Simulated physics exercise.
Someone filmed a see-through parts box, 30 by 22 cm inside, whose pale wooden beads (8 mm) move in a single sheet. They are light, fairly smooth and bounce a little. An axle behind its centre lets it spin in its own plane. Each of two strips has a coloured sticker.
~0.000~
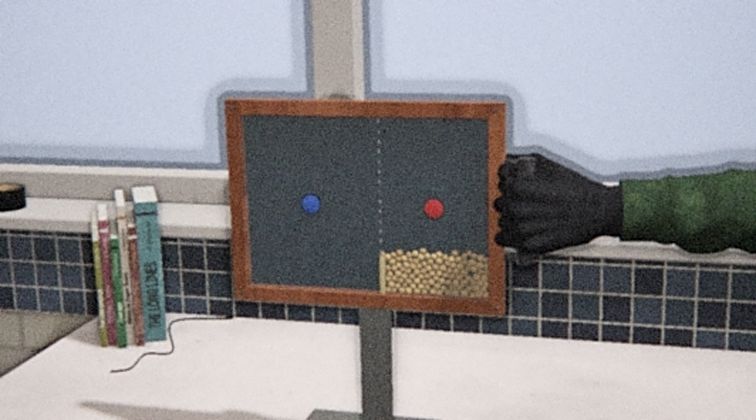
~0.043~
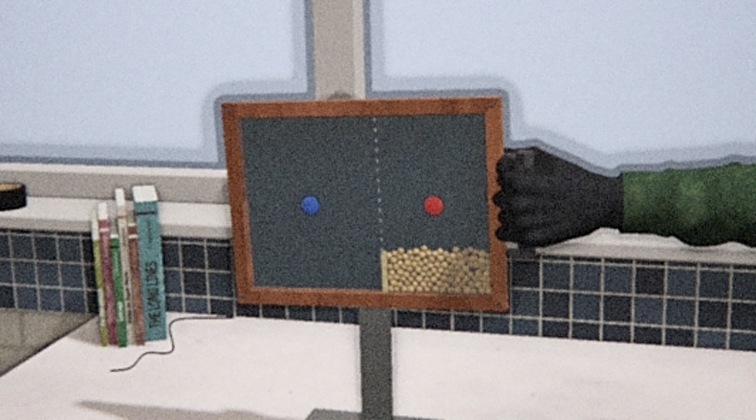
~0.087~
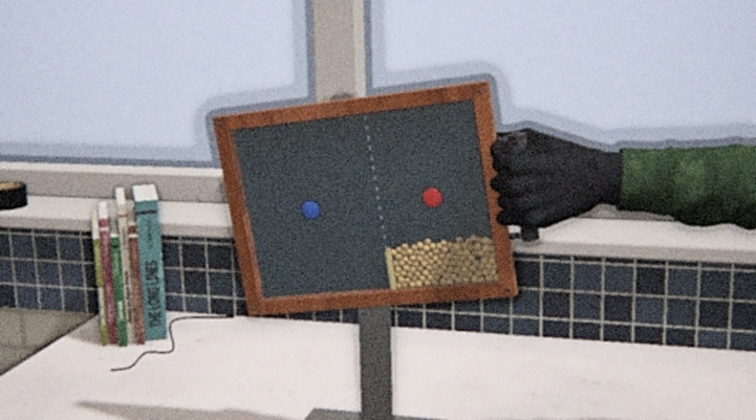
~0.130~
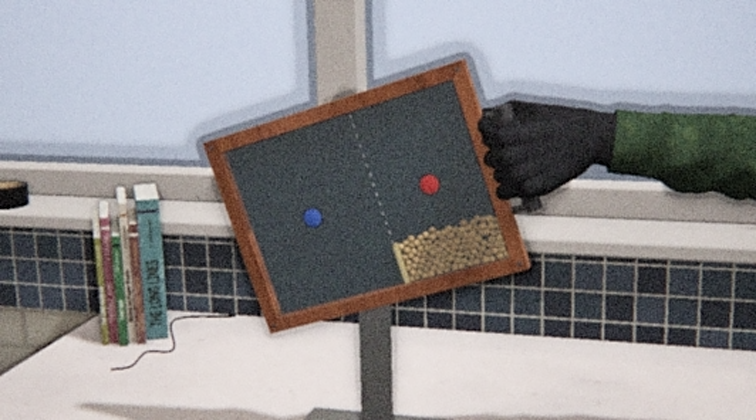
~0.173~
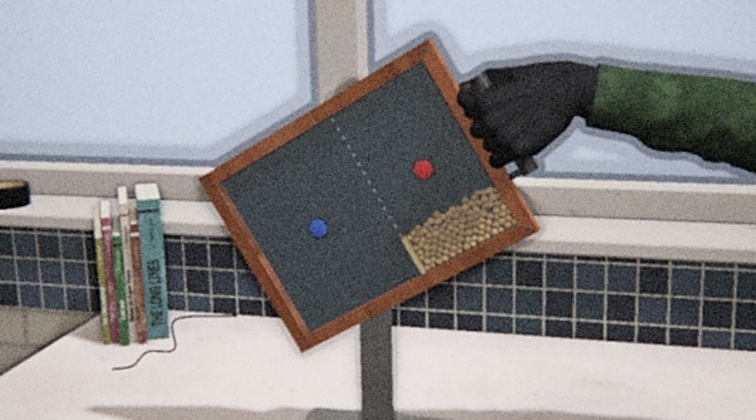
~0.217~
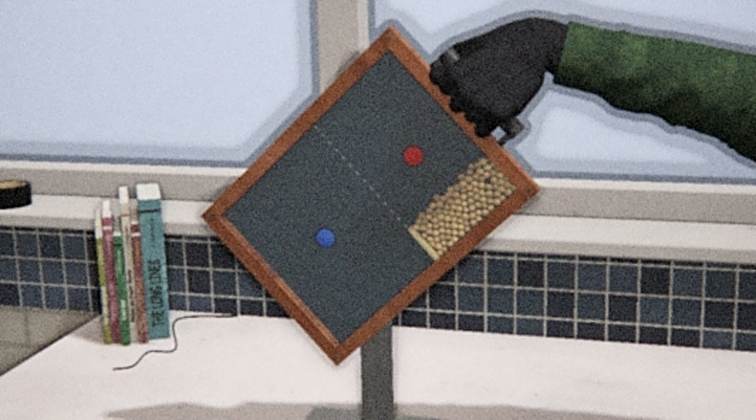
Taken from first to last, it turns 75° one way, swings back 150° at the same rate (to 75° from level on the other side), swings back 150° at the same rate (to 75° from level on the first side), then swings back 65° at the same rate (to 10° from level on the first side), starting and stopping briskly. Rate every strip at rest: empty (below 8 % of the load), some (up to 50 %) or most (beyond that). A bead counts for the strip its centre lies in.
Red strip some, blue strip most.
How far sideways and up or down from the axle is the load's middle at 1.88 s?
About 2 cm right and 9 cm below.
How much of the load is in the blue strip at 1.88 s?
Some 60 per cent.
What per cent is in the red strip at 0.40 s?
Some 100 per cent.
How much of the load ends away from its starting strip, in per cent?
Roughly 65 per cent.
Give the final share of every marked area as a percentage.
Red strip: 35; blue strip: 65.
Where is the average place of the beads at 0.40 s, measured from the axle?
About 9 cm right and 5 cm above.
After 0.40 s, it stands 75° anticlockwise; the beads' middle is 9 cm right of and 5 cm above the centre; red 100 %.
After 1.88 s, it stands 43° anticlockwise; the beads' middle is 2 cm right of and 9 cm below the centre; red 40 %, blue 60 %.
After 2.06 s, it stands 10° anticlockwise; the beads' middle is 3 cm left of and 9 cm below the centre; red 35 %, blue 65 %.
Settled by 2.6 s, it stands 10° anticlockwise; red 35 %, blue 65 %.
